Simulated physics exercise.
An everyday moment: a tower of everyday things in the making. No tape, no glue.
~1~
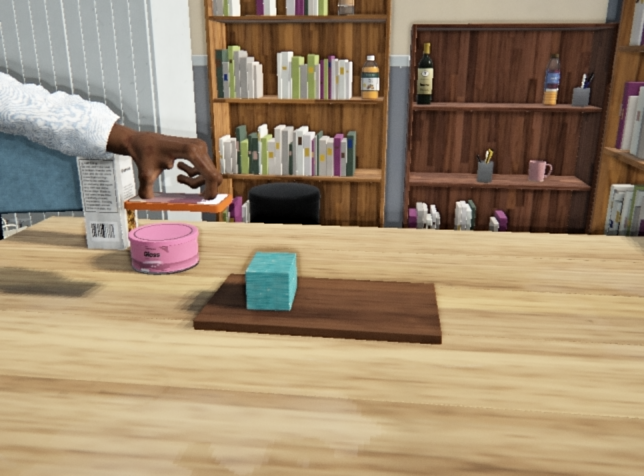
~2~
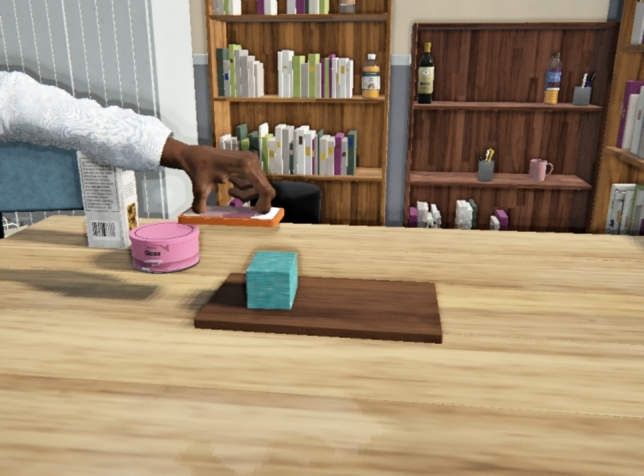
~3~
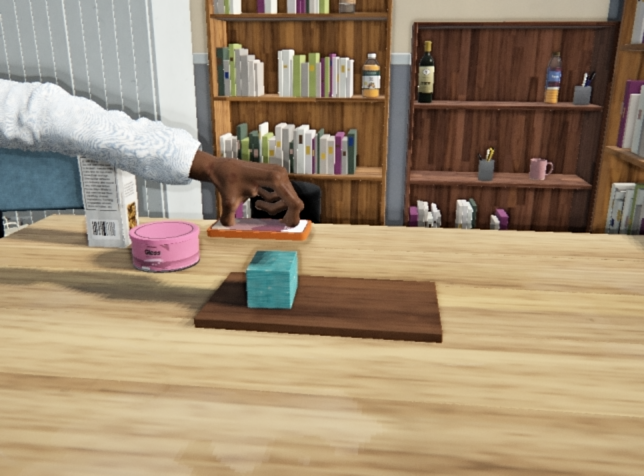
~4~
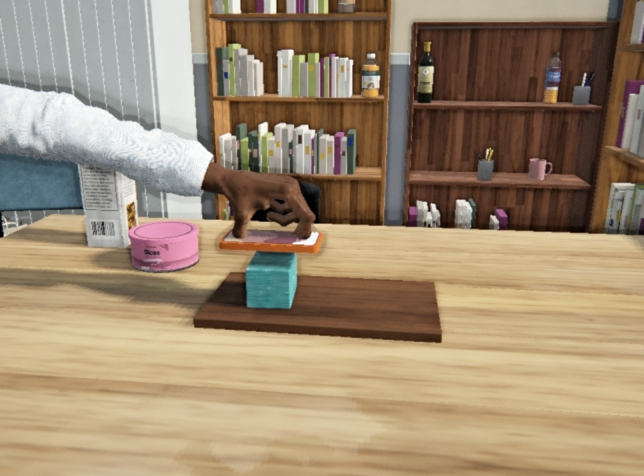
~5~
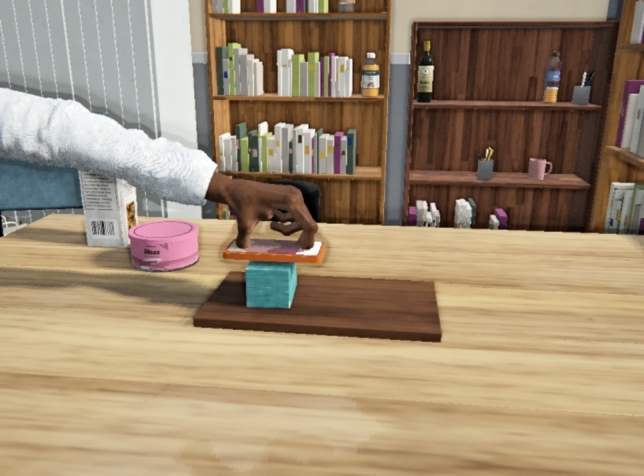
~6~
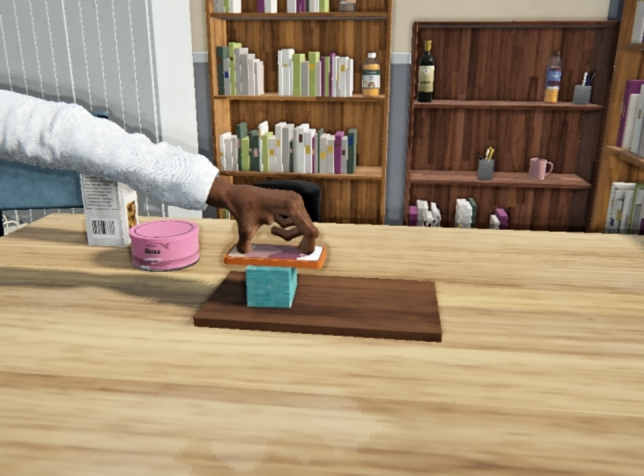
On a wooden table, a hand lowers an orange phone onto a turquoise block.
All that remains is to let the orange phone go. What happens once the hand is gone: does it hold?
Here the pile stays up.
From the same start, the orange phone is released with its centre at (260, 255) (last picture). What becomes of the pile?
Then it holds.
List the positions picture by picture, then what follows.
Coming down; orange phone (179, 202); white carton (109, 198), in the first picture.
Coming down; orange phone (232, 215); turquoise block (273, 279), in the second picture.
Coming down; orange phone (260, 228); white carton (110, 196), in the third picture.
Coming down; orange phone (272, 241); turquoise block (272, 279), in the fourth picture.
Coming down; orange phone (276, 250); white carton (109, 195), in the fifth picture.
In place under the hand; orange phone (276, 256); turquoise block (273, 278), in the sixth picture.
Then, 0.60 s on from there, no change.
Then, 1.60 s on from there, orange phone resting near (276, 256).
In the end, all 5 unmoved. At the end, from the last picture's camera, orange phone near (276, 256). The pile holds.
